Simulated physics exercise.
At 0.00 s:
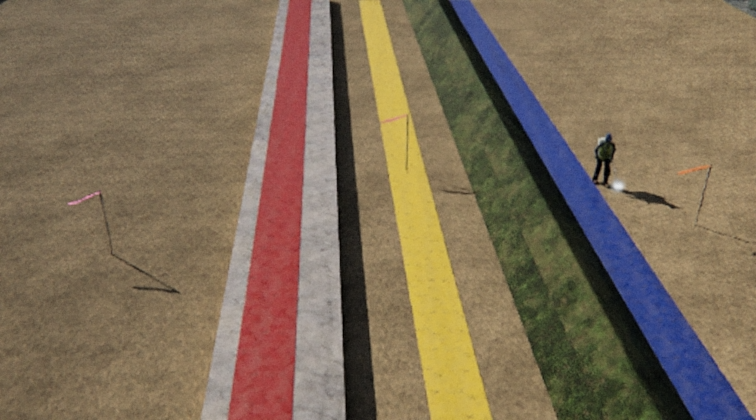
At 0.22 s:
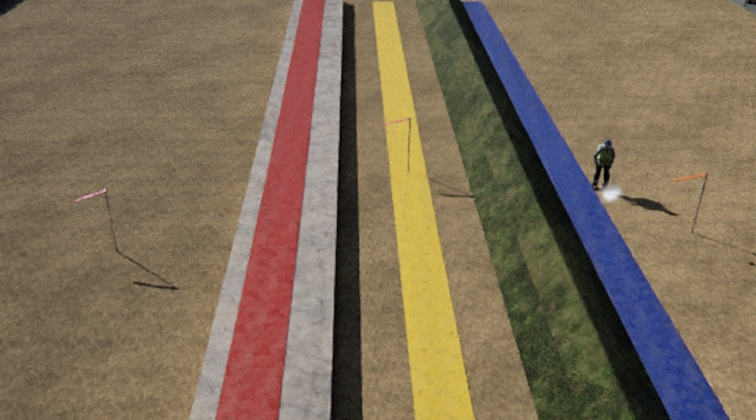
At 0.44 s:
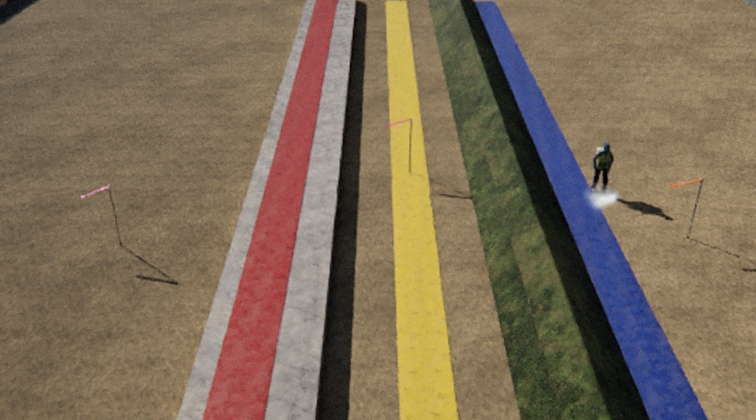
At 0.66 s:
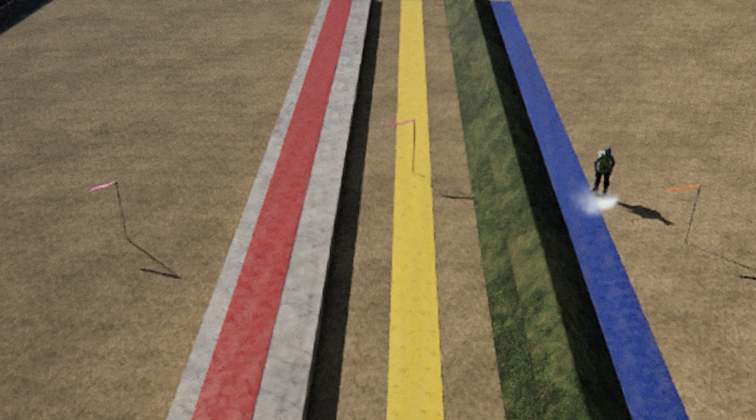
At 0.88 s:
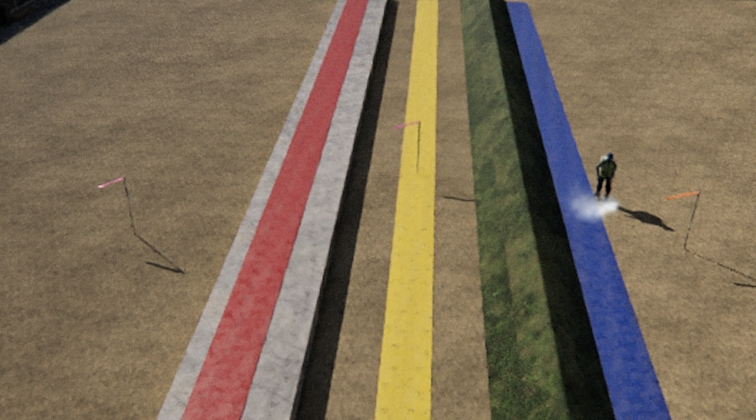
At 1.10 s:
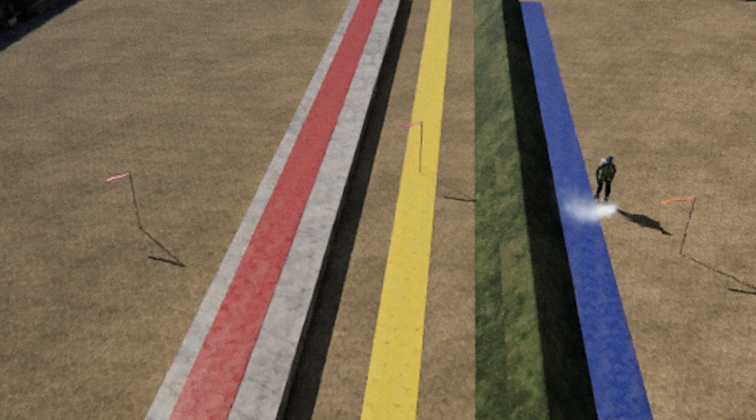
On a stretch of bare brown ground with long red, yellow and blue strips, a person standing on the right released a white mist that spread leftward across the blue one while ribbons streamed left.
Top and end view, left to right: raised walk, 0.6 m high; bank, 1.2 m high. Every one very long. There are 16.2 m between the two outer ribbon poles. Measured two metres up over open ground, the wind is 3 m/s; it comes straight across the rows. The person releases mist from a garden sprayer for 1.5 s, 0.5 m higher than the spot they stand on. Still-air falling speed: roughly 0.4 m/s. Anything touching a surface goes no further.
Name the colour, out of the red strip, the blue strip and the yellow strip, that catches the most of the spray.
I would say blue catches the most.
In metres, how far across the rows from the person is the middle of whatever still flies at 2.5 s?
Around 1.5 metres.
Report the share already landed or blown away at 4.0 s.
About 85 %.
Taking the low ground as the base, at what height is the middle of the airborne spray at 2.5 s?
Middle height: Approx. 0.4 m.
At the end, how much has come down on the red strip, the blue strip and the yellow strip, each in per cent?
About 1 % red, 60 % blue, 1 % yellow.
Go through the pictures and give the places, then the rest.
The left ribbon ends at (68, 204), leaning 70 degrees to the left, the spray in the air spans x = 615 to 620 around y = 185 and it comes from (616, 184), in the first frame.
The right ribbon ends at (674, 181), leaning 75 degrees to the left, the spray in the air spans x = 605 to 620 around y = 190, the yellow one passes (418, 234), the red one passes (279, 218) and the blue one passes (598, 232), in the second frame.
The inner ribbon ends at (384, 126), leaning 75 degrees to the left, the spray in the air spans x = 590 to 615 around y = 195 and the top of the raised walk crosses (293, 190), in the third frame.
The left ribbon ends at (89, 192), leaning 65 degrees to the left, the spray in the air spans x = 580 to 615 around y = 200, the yellow one passes (413, 192), the red one passes (292, 173) and the blue one passes (575, 196), in the fourth frame.
The right ribbon ends at (666, 198), leaning 75 degrees to the left and the spray in the air spans x = 575 to 615 around y = 205, in the fifth frame.
The inner ribbon ends at (396, 127), leaning 75 degrees to the left, the spray in the air spans x = 565 to 610 around y = 210 and the top of the raised walk crosses (303, 185), in the sixth frame.
After 2.5 s, 57 % is no longer flying here, and 0 % lies on the yellow strip, 0 % on the red strip and 46 % on the blue strip; the middle of what still flies is 0.5 m above the low ground, near (560, 203).
After 4.0 s, 84 % is no longer flying here, and 0 % lies on the yellow strip, 0 % on the red strip and 58 % on the blue strip; the middle of what still flies is 1.5 m above the low ground, near (454, 171).
After 8.0 s, 93 % is no longer flying here, and 0 % lies on the yellow strip, 1 % on the red strip and 59 % on the blue strip.
After 20.0 s, 100 % is no longer flying here, and 1 % lies on the yellow strip, 1 % on the red strip and 59 % on the blue strip.
After 45.0 s, 100 % is no longer flying here, and 1 % lies on the yellow strip, 1 % on the red strip and 59 % on the blue strip.
